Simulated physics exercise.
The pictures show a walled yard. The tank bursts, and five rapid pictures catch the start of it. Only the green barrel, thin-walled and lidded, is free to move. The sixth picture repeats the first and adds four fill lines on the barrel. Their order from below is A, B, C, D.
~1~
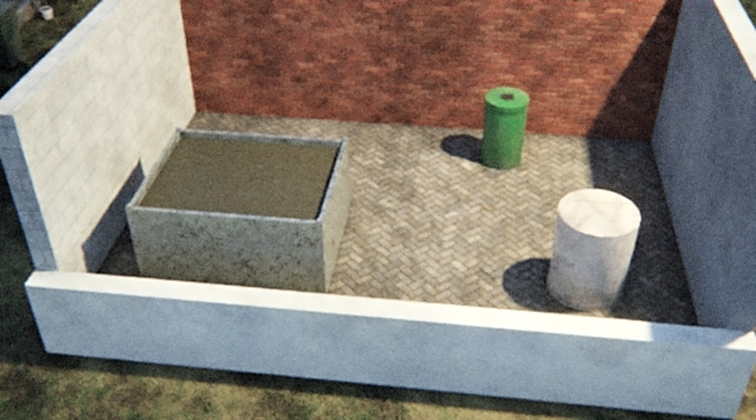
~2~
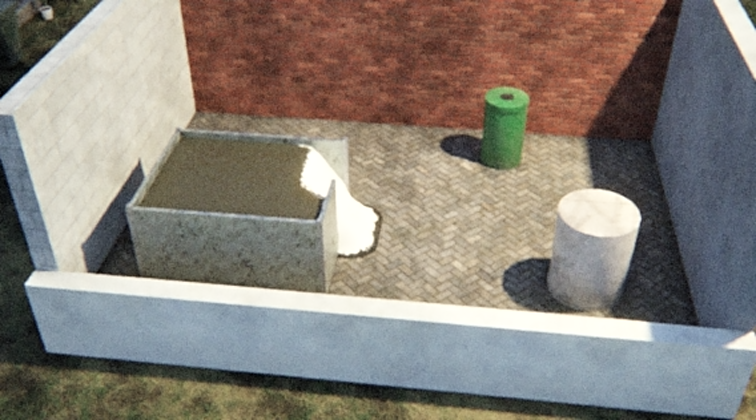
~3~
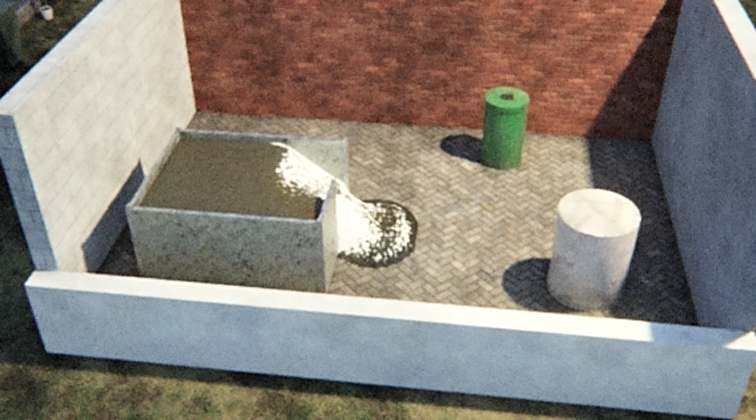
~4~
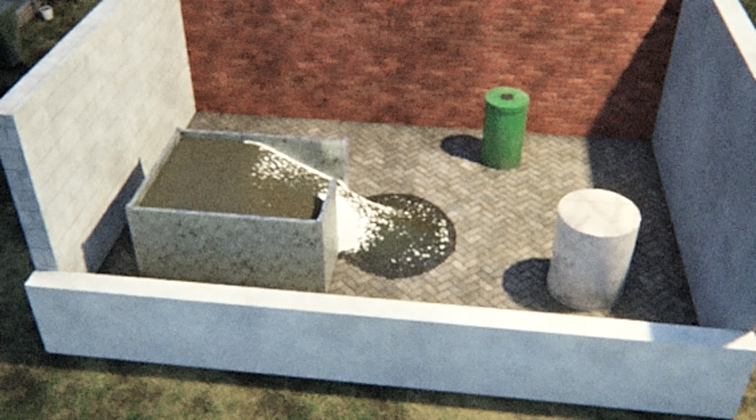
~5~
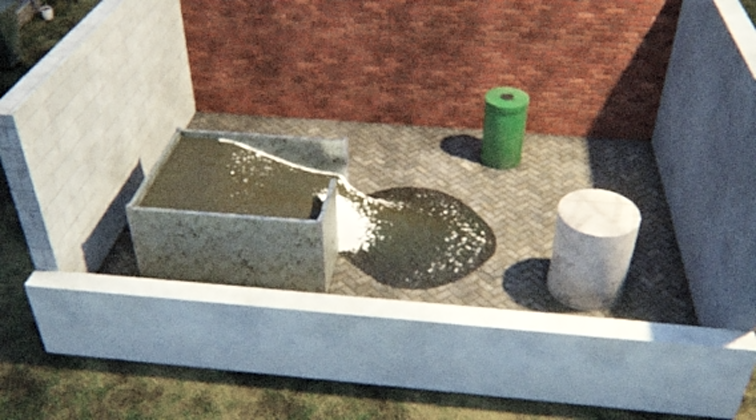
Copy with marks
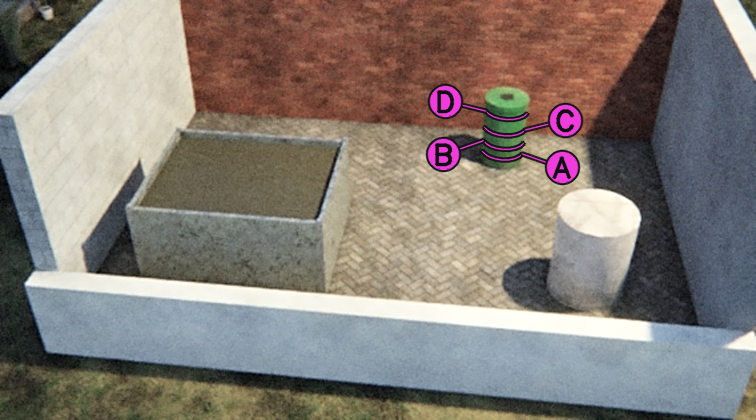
Walled brick-paved yard with murky water pouring from the right side of a square tank and spreading across the paving, green barrel standing still.
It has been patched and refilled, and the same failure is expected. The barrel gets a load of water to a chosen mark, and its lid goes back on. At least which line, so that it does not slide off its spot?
Go for B.
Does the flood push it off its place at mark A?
Yes.
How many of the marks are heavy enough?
Three of the four.
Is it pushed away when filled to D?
No.
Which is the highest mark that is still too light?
Mark A.
On the marked copy, A at (502, 159); B at (503, 149); C at (504, 135); D at (506, 119); from the bottom up A, B, C, D.
For mark A, it is pushed about twice its own width away.
For mark B, it shifts by a finger or two and stays.
For mark C, it does not move.
For mark D, it does not move.
